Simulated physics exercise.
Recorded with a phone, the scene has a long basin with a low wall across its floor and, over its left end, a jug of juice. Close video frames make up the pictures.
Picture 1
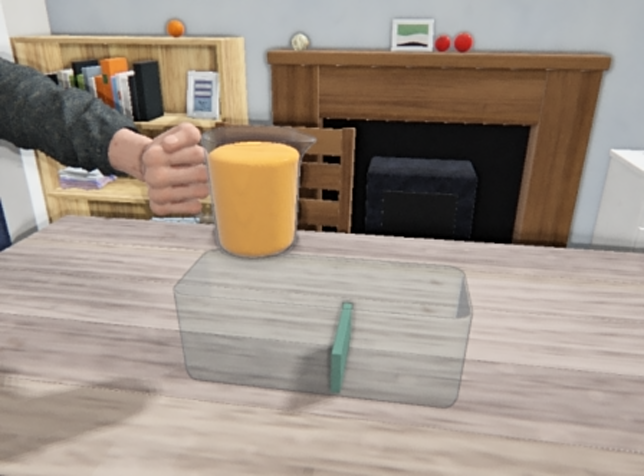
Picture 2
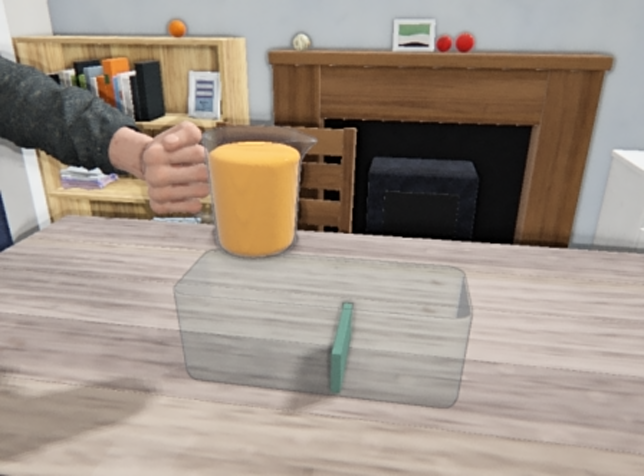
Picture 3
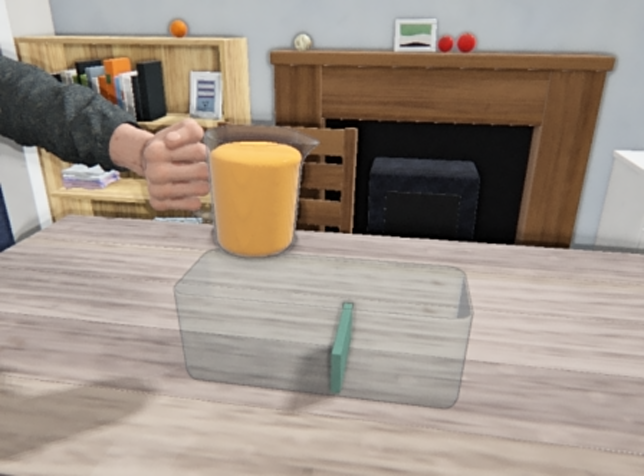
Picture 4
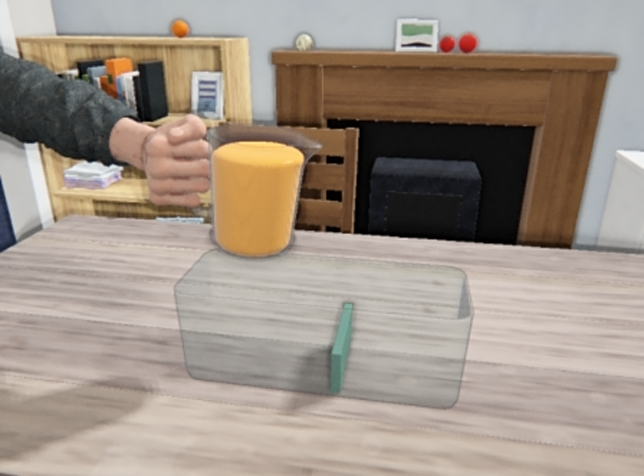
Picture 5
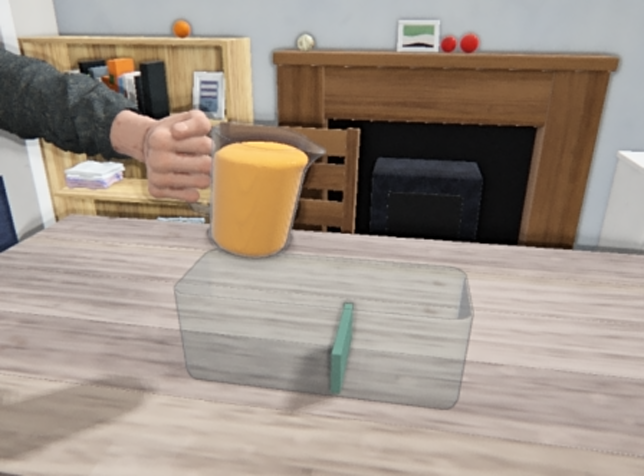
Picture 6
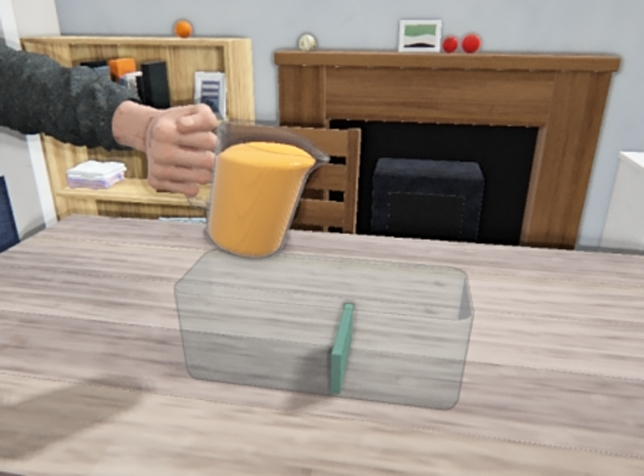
A jug of orange juice, gripped by a hand at the left above the left end of a clear basin with a low green wall across its floor, starts upright and gradually tilts to the right.
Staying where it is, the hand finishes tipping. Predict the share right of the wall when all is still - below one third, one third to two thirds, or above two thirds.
Outstrips two thirds.
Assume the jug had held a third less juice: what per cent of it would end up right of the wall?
Close to 75 per cent, more or less.
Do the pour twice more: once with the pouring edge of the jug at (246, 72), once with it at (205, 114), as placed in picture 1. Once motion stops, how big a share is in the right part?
In order: Close to 10 and 5 percent.
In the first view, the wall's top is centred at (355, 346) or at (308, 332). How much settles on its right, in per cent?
First try around 60 percent; second try around 95 percent.
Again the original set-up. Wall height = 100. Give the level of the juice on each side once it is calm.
10 per cent for the left part, 70 for the right.
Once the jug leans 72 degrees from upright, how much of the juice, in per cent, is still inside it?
I'd reckon near 75 percent is still held at that tilt.
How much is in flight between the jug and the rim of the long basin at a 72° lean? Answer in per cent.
Roughly 15 percent.
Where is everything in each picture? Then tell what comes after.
In the first picture, it leans 0°; its right rim is at (316, 139); the juice meets the walls at (213, 150) and (300, 154); the long basin's rim runs from (191, 270) to (468, 293); the wall's top is at (342, 328).
In the second picture, it leans 1°; its right rim is at (317, 140); the juice meets the walls at (213, 149) and (301, 154).
In the third picture, it leans 3°; its right rim is at (319, 142); the juice meets the walls at (215, 148) and (302, 155).
In the fourth picture, it leans 6°; its right rim is at (322, 146); the juice meets the walls at (216, 148) and (305, 156).
In the fifth picture, it leans 10°; its right rim is at (326, 151); the juice meets the walls at (219, 150) and (309, 157).
In the sixth picture, it leans 15°; its right rim is at (330, 159); the juice meets the walls at (222, 152) and (316, 159).
A moment on, the jug is tipped part way and 77 per cent is still to pour, 0 is left of the wall and 8 right of it.
Next, the jug is tipped right over and 26 per cent is still to pour, 4 is left of the wall and 57 right of it.
Then the jug is tipped right over and 2 per cent is still to pour, 12 is left of the wall and 84 right of it.
Later the jug is tipped right over and 0 per cent is still to pour, 15 is left of the wall and 85 right of it.
Finally, 15 per cent lies left of the wall, 85 right of it and 0 outside.
